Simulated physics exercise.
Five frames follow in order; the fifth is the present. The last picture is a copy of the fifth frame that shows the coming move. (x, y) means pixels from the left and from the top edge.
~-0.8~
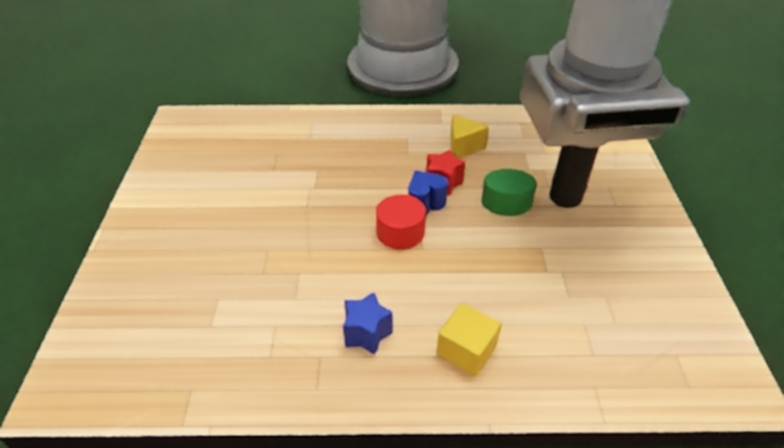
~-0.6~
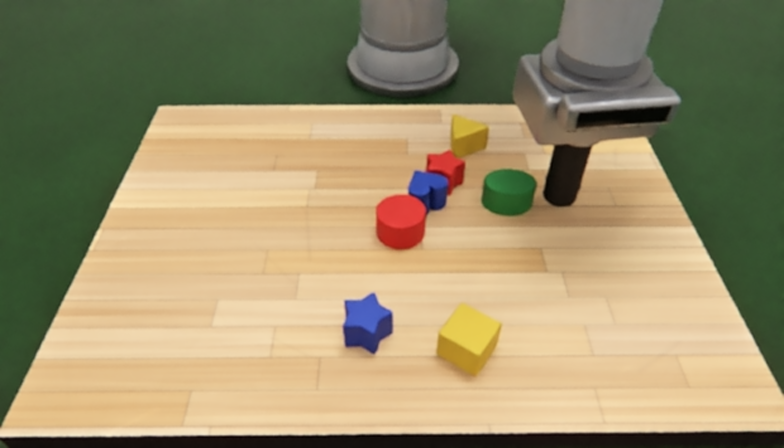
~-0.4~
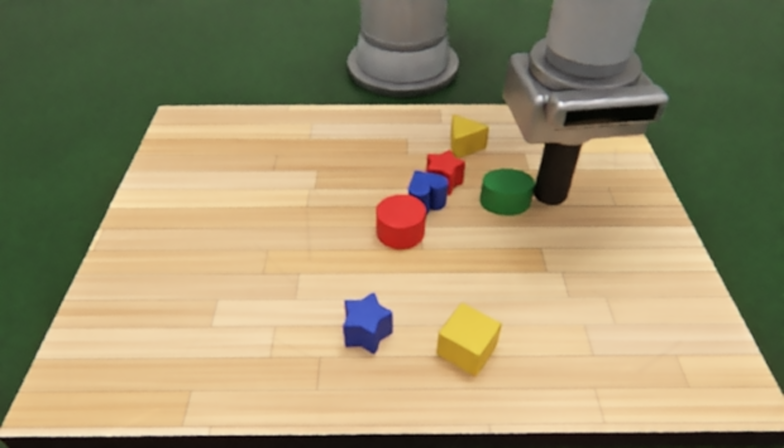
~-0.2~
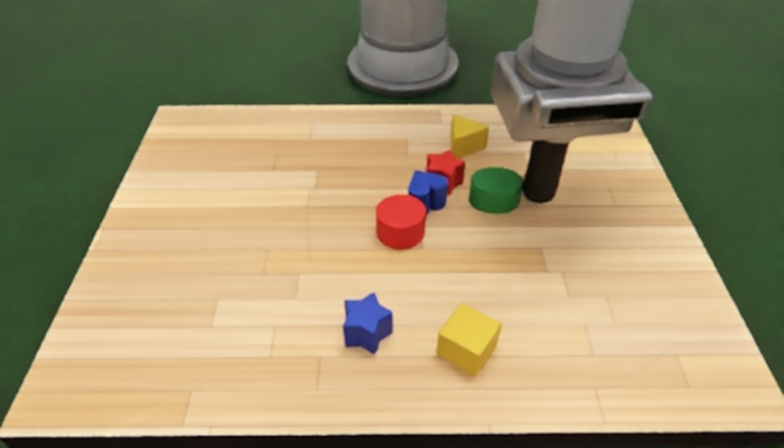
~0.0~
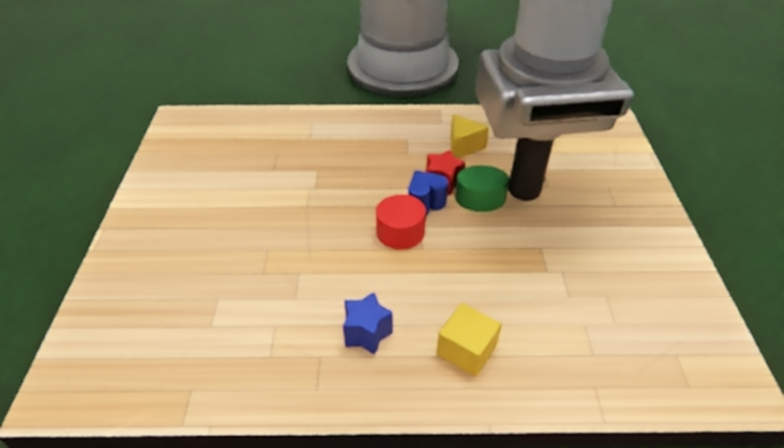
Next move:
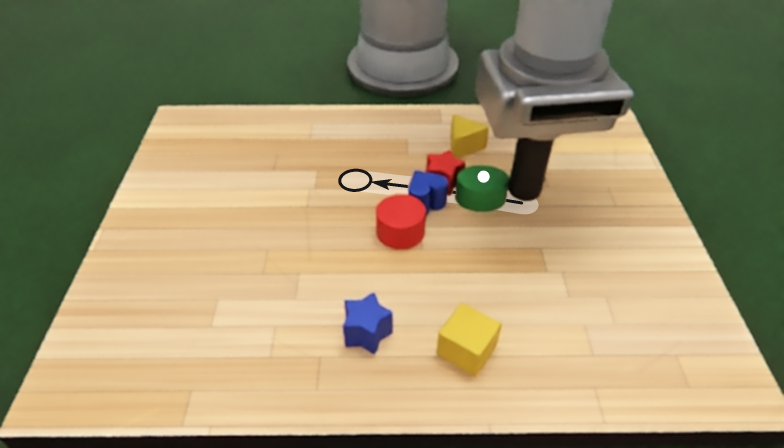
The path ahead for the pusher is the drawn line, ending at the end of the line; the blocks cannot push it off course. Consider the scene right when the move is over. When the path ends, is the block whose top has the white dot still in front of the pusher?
Final answer: Yes.
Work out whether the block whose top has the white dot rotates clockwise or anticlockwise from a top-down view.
Verdict: Clockwise.
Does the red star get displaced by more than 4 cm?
It seems so.
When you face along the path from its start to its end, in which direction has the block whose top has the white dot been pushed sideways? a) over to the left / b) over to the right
Option b.
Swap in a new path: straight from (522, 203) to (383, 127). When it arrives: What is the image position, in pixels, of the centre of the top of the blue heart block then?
Put as a pixel place, it's (406, 183).
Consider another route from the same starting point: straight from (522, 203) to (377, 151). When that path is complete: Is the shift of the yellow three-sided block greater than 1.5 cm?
Going by the path, no.
Path on the board, straight from (522, 203) to (355, 180); the dot is on the green elliptical block.
What follows on the original path. One third of the way, pusher at (466, 182); blue heart block at (393, 180), turned 75° anticlockwise; red star at (410, 143), turned 35° clockwise; green elliptical block at (426, 164), turned 15° clockwise.
Two thirds of the way, pusher at (409, 175); blue heart block at (382, 181); red star at (401, 137), turned 75° clockwise; green elliptical block at (371, 155), turned 25° clockwise.
At the end, pusher at (355, 168); red disc in place; blue heart block at (377, 181), turned 150° anticlockwise; red star at (401, 137), turned 75° clockwise; green elliptical block at (325, 142), turned 50° clockwise.
